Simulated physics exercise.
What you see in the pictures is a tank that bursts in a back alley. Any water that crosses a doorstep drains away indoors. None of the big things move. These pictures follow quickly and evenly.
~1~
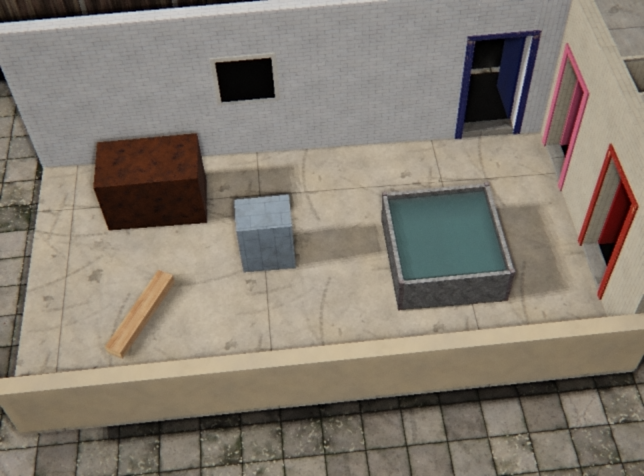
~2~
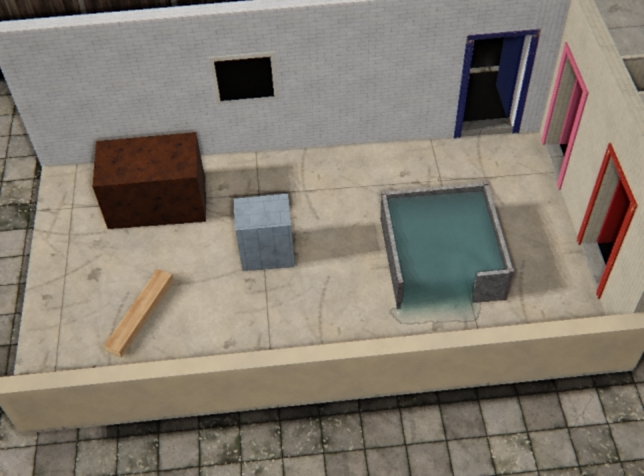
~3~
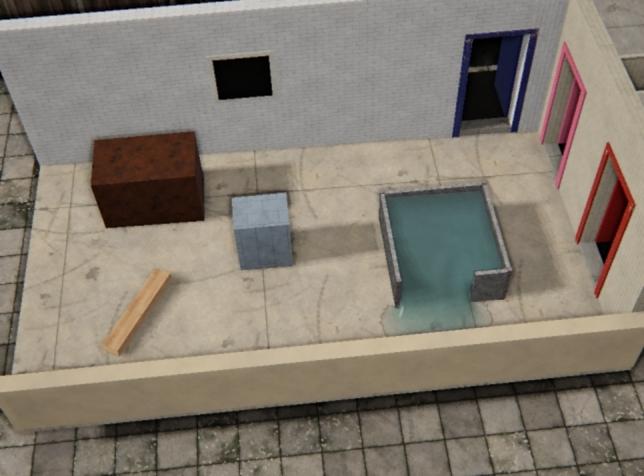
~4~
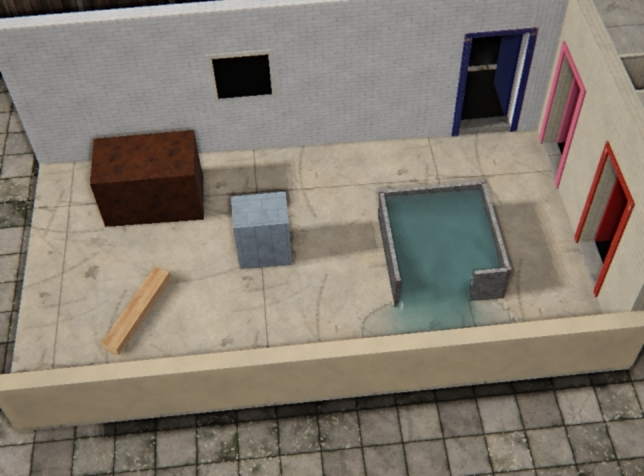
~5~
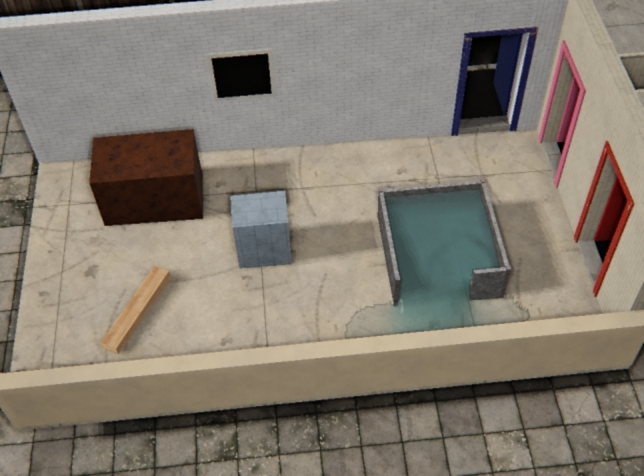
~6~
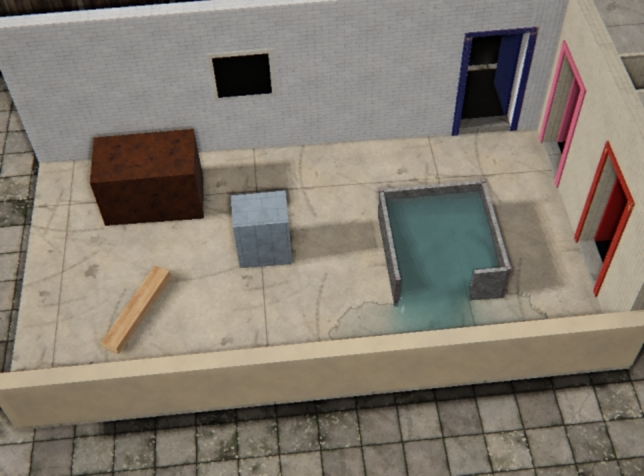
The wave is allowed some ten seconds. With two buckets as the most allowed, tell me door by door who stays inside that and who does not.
Here it is: The blue door stays inside it; the pink door does not; the red door does not.
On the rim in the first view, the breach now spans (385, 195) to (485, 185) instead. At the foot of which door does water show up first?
I'd say the one in blue.
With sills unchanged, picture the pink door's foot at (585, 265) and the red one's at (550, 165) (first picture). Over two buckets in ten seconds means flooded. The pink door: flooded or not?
Note: Pink door breaks the limit.
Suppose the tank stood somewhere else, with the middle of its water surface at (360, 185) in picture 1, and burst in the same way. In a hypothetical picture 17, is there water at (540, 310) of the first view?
Result at that place: Inundated.
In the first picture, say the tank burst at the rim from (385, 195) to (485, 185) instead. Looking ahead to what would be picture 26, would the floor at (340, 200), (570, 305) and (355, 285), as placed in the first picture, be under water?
Taking each in turn, they come out watered, watered, kept dry.
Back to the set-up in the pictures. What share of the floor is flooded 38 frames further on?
The answer is around 70 per cent.
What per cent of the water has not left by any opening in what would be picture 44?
That comes to around 92 in a hundred.
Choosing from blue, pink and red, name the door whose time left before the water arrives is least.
It's the one in red.
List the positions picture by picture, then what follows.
In the first picture, still water in the water tank at (446, 235).
In the second picture, the front is at (398, 314), out from the gap at (437, 296).
In the third picture, water pours out at (435, 296) and has run to a hidden place.
In the fourth picture, water pours out at (434, 295) and has run to a hidden place.
In the fifth picture, the front is at a hidden place, out from the gap at (434, 294).
In the sixth picture, water pours out at (434, 294) and has run to a hidden place.
A moment on, water covers 15 % of the floor; the blue door not reached, the pink door not reached, the red door not reached.
Next, water covers 30 % of the floor; the blue door not reached, the pink door not reached, the red door under two buckets in.
Then, water covers 45 % of the floor; the blue door wet at the sill, nothing in, the pink door wet at the sill, nothing in, the red door over two buckets in.
Later, water covers 70 % of the floor; the blue door wet at the sill, nothing in, the pink door under two buckets in, the red door over two buckets in.
In the end, water covers 70 % of the floor; the blue door wet at the sill, nothing in, the pink door over two buckets in, the red door over two buckets in.
